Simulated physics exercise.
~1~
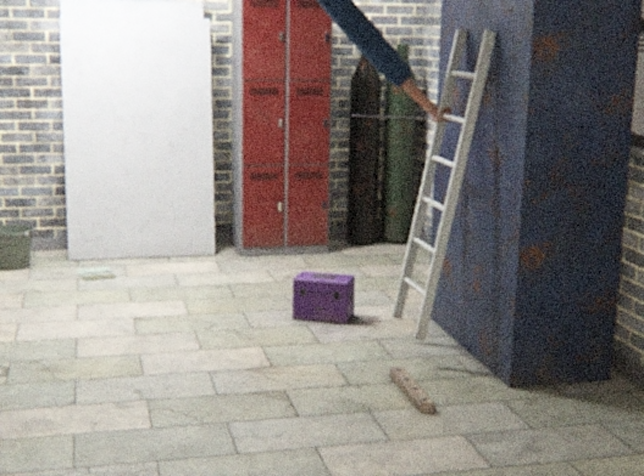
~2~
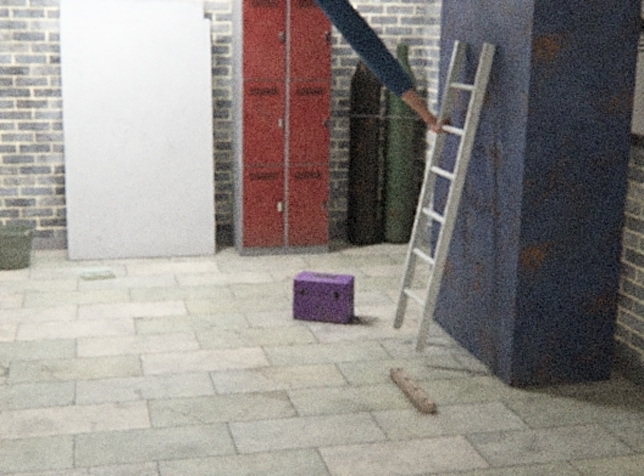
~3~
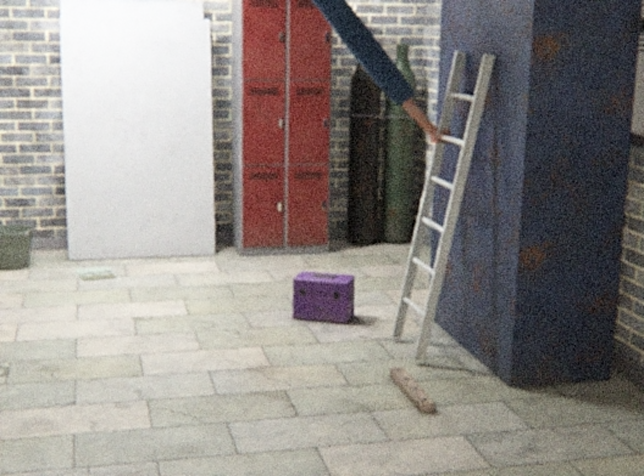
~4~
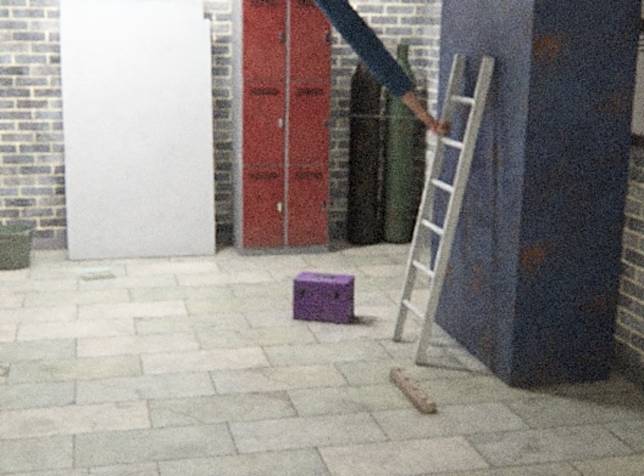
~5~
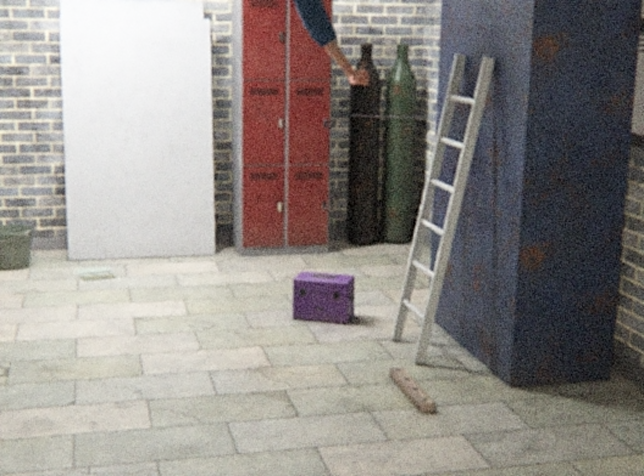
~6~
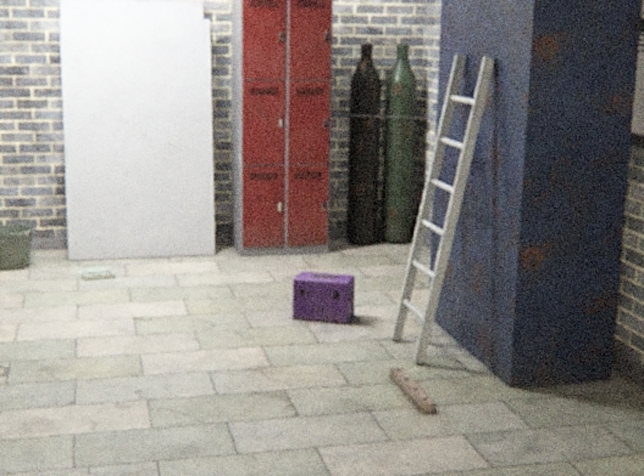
An arm in a blue sleeve reaches down from the top of a brick-walled room with a pale slab floor, seen from a still, slightly raised view, and holds a white ladder beside a tall, rust-marked blue cupboard on the right. Red lockers, a large white panel and two dark gas cylinders stand behind, with a purple toolbox mid-floor and a wooden strip near the ladder's foot. The hand lowers the ladder slightly as it leans against the cupboard. The fingers let go, and the arm draws back up and out of view. The ladder stays leaning, and everything remains still.
